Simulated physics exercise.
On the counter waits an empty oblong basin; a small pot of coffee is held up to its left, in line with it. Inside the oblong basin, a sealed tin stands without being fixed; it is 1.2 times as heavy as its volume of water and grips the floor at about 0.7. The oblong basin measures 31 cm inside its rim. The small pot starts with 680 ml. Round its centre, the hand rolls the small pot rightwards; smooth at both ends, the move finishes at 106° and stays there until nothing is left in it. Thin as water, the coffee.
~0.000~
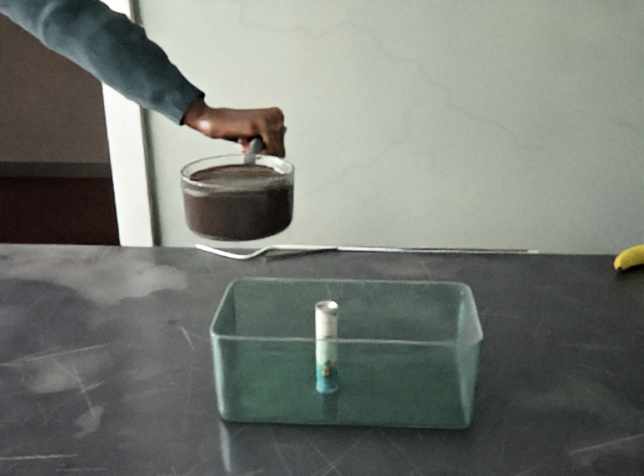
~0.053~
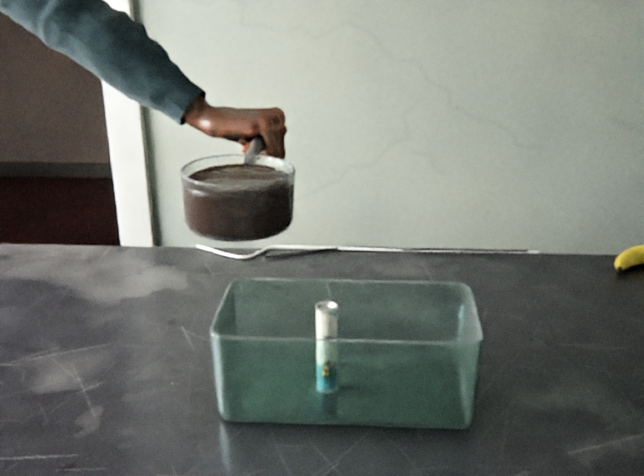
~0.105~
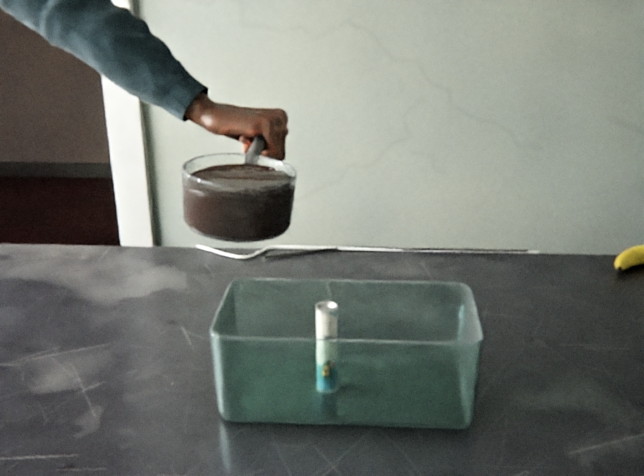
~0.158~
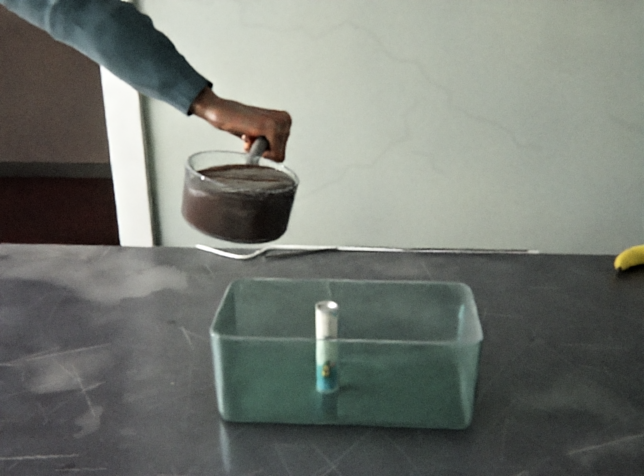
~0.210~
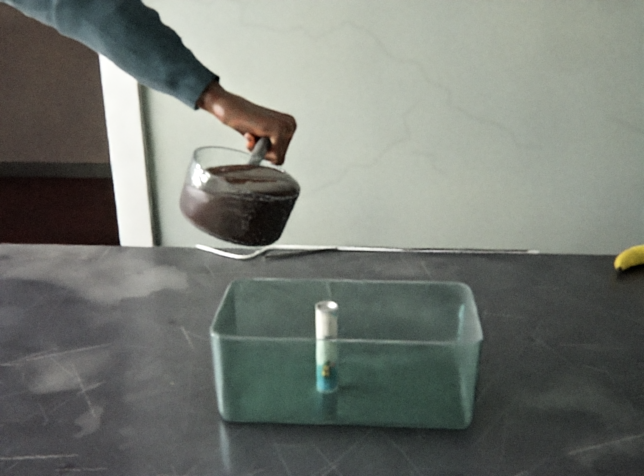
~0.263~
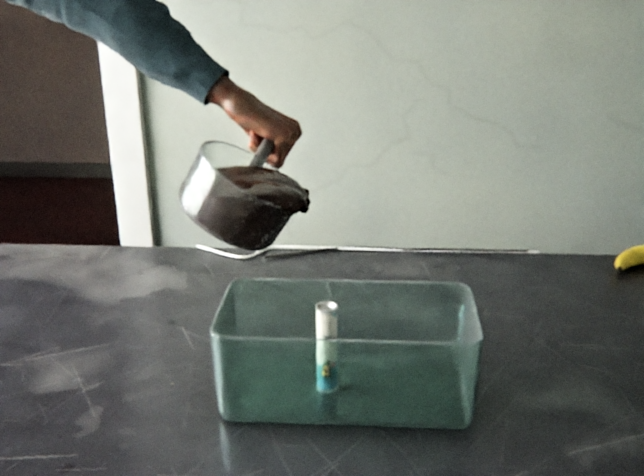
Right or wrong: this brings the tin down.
Wrong, the tin stays up.
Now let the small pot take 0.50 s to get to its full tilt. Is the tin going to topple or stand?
Then the tin tumbles.
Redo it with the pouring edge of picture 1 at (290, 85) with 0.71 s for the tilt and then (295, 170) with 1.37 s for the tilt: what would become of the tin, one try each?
In the first try it comes down; in the second it remains standing.
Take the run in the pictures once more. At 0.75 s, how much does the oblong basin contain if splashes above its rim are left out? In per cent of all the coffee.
About 90 per cent.
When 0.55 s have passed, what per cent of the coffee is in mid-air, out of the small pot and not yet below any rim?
Near 42 in a hundred.
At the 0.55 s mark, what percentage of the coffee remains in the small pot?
Portion remaining: Approx. 24 per cent.
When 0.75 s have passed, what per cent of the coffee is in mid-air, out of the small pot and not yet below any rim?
Roughly 7 %.
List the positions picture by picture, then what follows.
In the first frame, it leans 0°; its right rim is at (293, 172); the coffee meets the walls at (186, 176) and (291, 178); the oblong basin's rim runs from (222, 307) to (476, 313); the tin's top is at (327, 310).
In the second frame, it leans 1°; its right rim is at (293, 173); the coffee meets the walls at (187, 176) and (292, 178).
In the third frame, it leans 6°; its right rim is at (295, 177); the coffee meets the walls at (188, 175) and (293, 179).
In the fourth frame, it leans 12°; its right rim is at (297, 184); the coffee meets the walls at (189, 175) and (296, 181).
In the fifth frame, it leans 21°; its right rim is at (299, 193); the coffee meets the walls at (189, 177) and (296, 186); 2 per cent is over the edge.
In the sixth frame, it leans 32°; its right rim is at (299, 204); the coffee meets the walls at (188, 178) and (293, 190); 6 per cent is over the edge.
After 0.55 s the tilt is 93° and 25 per cent is still to pour; the tin stands where it began.
After 0.75 s the tilt is 106° and 4 per cent is still to pour; the tin stands where it began.
After 0.97 s the tilt is 106° and 0 per cent is still to pour; the tin stands where it began.
After 1.21 s the tilt is 106° and 0 per cent is still to pour; the tin stands where it began.
In the end the tin stands where it began.
